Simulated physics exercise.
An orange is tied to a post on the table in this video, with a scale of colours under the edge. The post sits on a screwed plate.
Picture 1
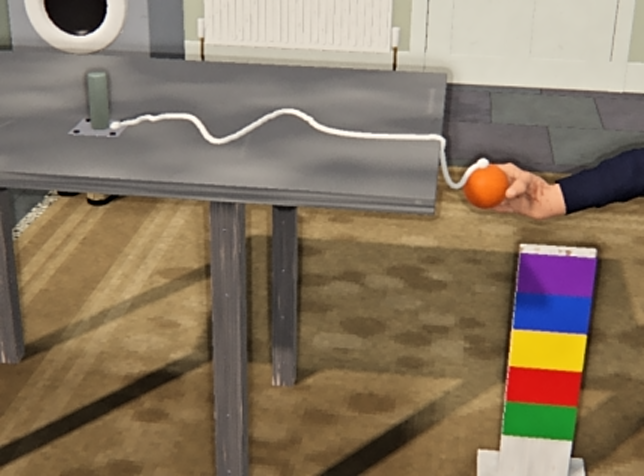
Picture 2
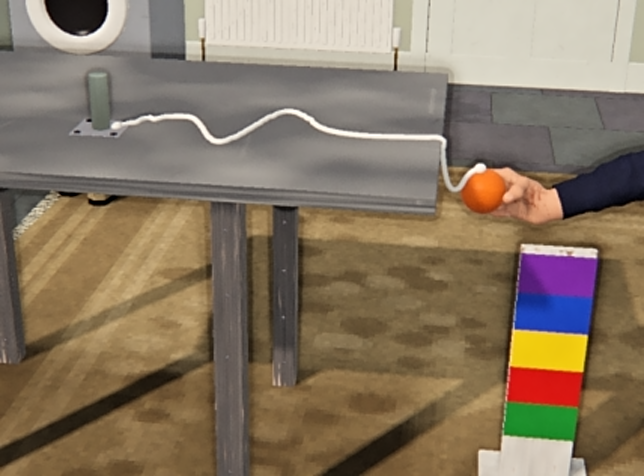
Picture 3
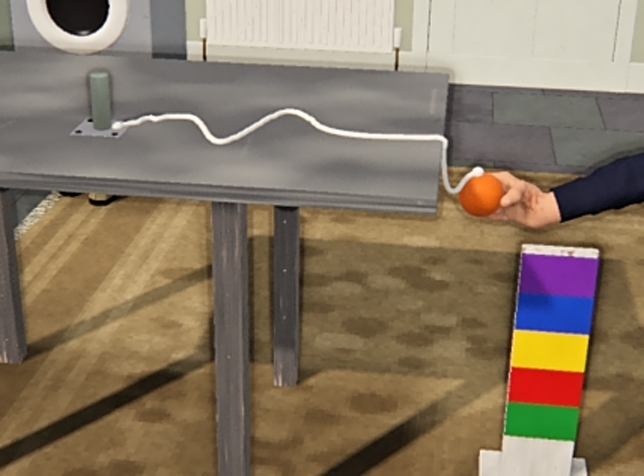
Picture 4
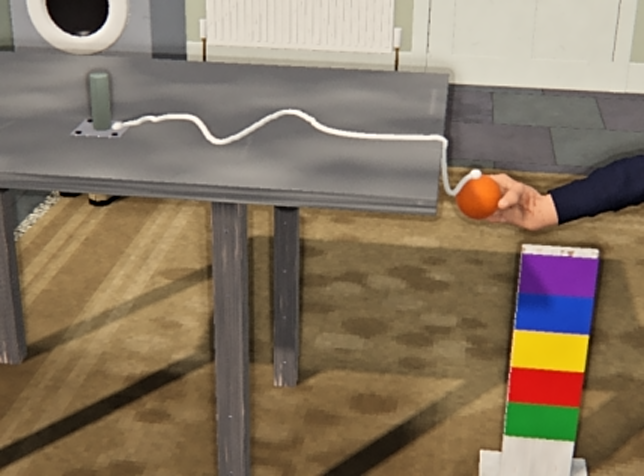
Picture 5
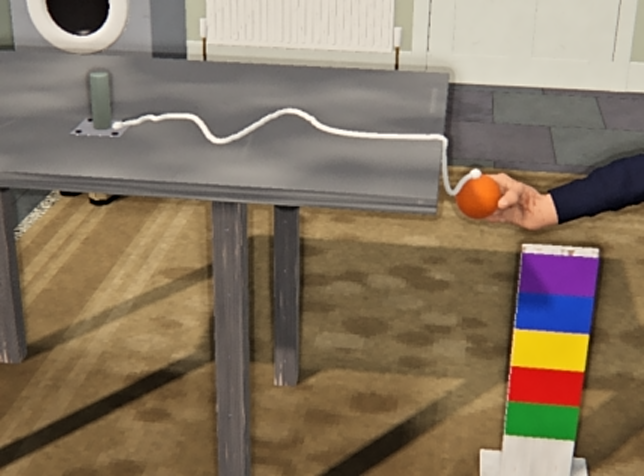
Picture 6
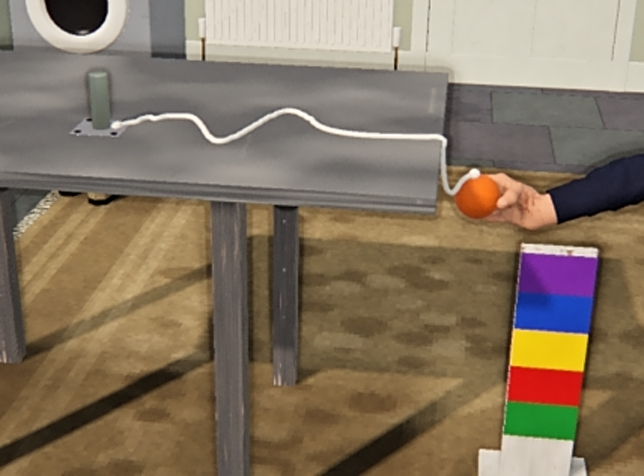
An orange held by a hand off the table's right edge shifted very slightly left and down, then stayed nearly still, its slack white cord lying in waves back to the post.
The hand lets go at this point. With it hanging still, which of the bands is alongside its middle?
The band alongside its middle is red.
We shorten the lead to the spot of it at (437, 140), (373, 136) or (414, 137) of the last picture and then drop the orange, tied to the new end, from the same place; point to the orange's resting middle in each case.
I'd put it around (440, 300) for the first cut, (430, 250) for the second and (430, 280) for the third.
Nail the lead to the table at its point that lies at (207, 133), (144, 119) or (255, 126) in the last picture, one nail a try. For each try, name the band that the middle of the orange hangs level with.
First try yellow, second try red, third try blue.
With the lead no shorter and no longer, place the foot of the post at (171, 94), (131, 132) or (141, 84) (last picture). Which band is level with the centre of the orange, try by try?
Result 1: Green. Result 2: Green. Result 3: Red.
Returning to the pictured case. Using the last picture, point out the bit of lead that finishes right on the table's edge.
Look near (305, 116).
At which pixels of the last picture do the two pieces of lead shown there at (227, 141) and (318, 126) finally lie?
(302, 132), then (441, 171).
A little later, orange near (458, 381); level with red.
Next, orange near (407, 389); level with red.
Later still, orange near (436, 386); level with red.
When it is over, orange near (425, 389); level with red. At red.
